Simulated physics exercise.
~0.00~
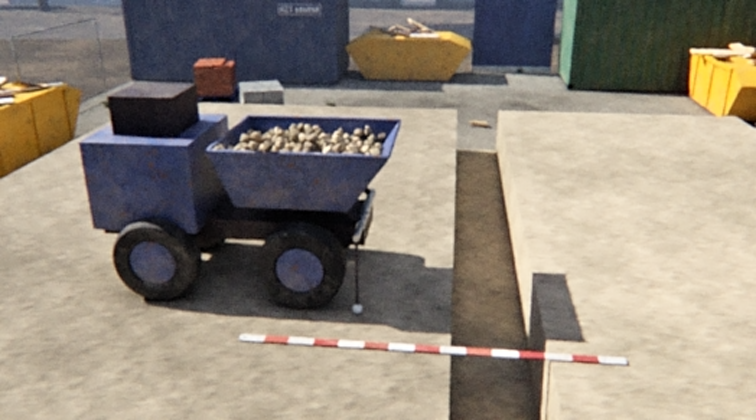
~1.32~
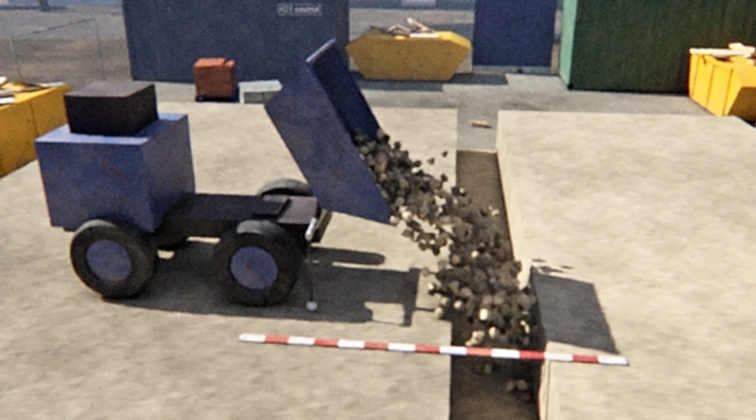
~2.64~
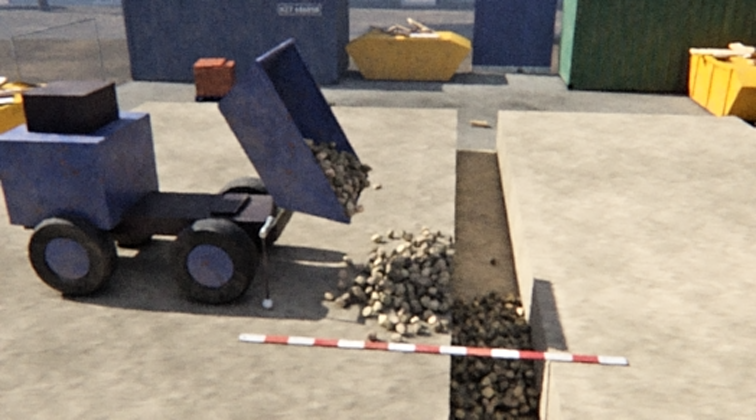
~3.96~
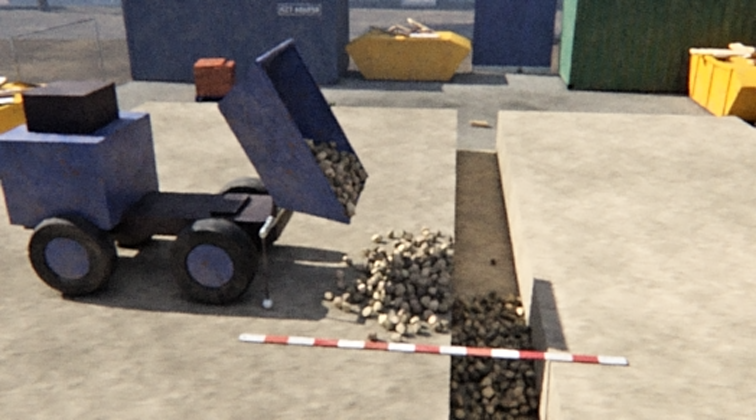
On a sunlit concrete yard with containers and yellow waste skips behind, a dark blue dumper loaded with pale stones stands left of an open trench, a red and white striped staff lying in front. The dumper edges left as its skip tips steeply up, and stones pour from the lip toward the trench. It draws farther left with the skip still raised, so some of the load lands on the near side. At the end the machine is still, with stones left in the skip, a heap beside the trench and more lying inside it.
